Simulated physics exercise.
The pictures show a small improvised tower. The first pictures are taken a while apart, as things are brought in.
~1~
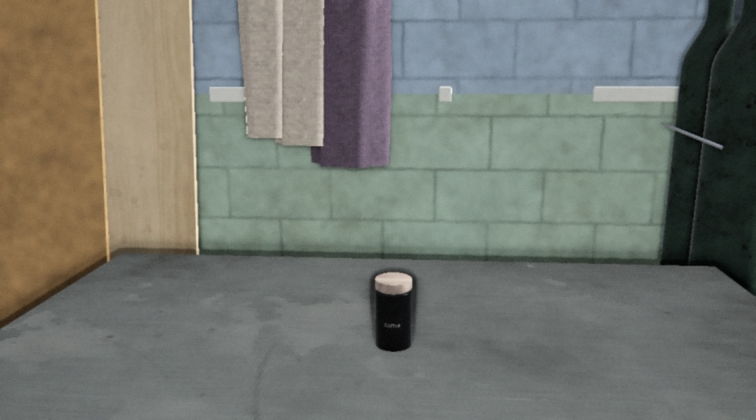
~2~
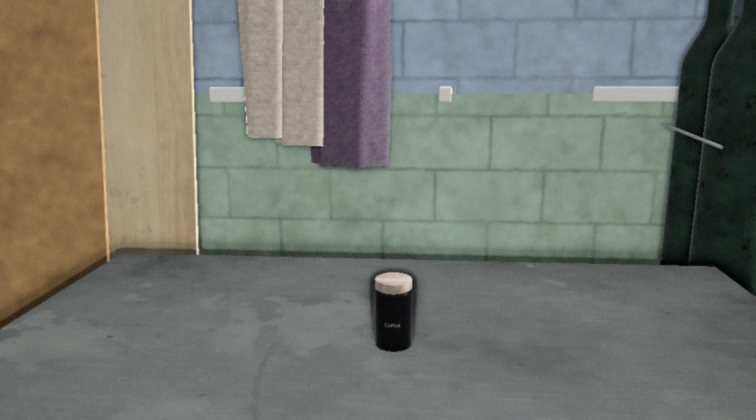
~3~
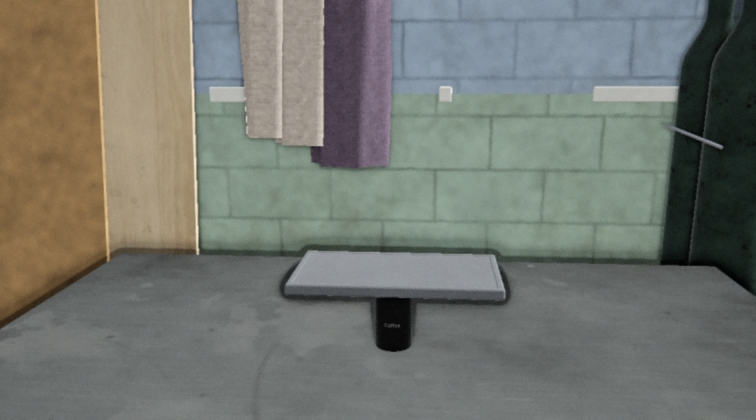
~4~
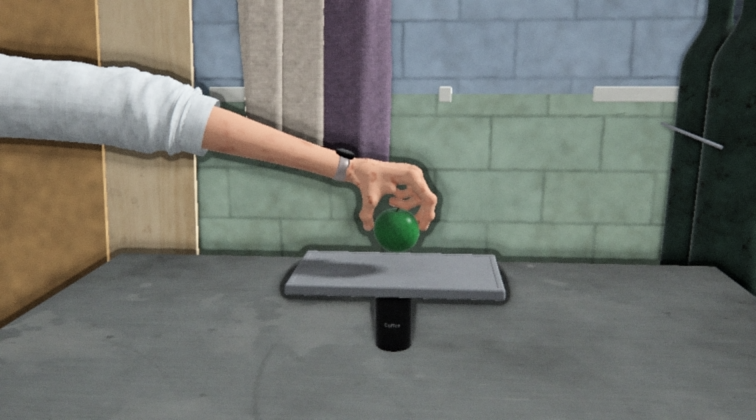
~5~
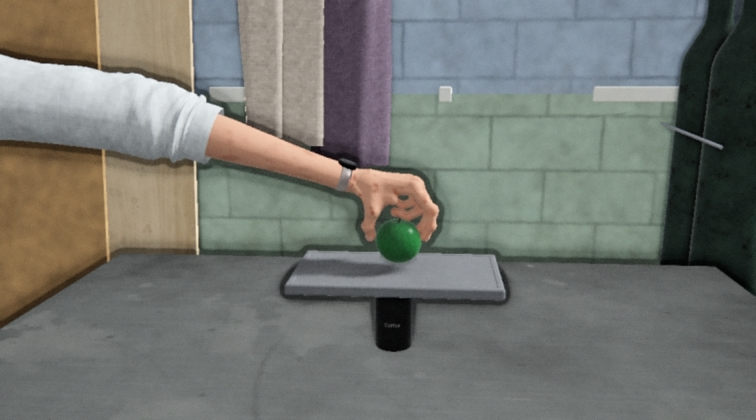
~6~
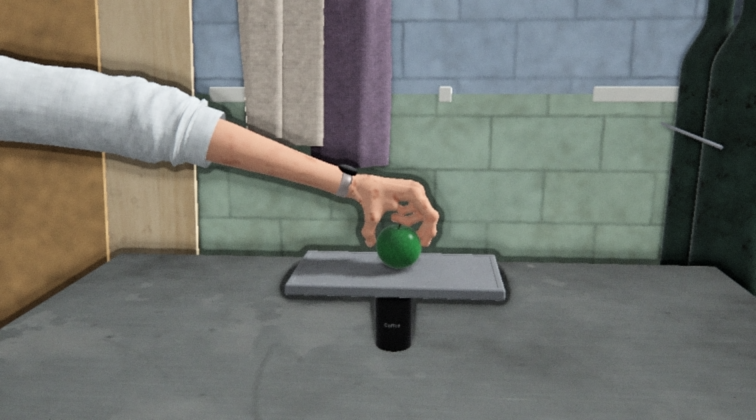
On a grey tabletop, a black jar stood alone until a flat grey board appeared across its top; then a hand reached in from the left and lowered a green apple onto the board.
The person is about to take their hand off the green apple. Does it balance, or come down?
Outcome: The stack holds.
Then, 0.20 s after the last picture, nothing has stirred.
Then, 0.40 s after the last picture, green apple resting near (399, 247).
At rest, all 3 in place. Seen from the same camera at the end, green apple near (399, 247). The stack stays up.
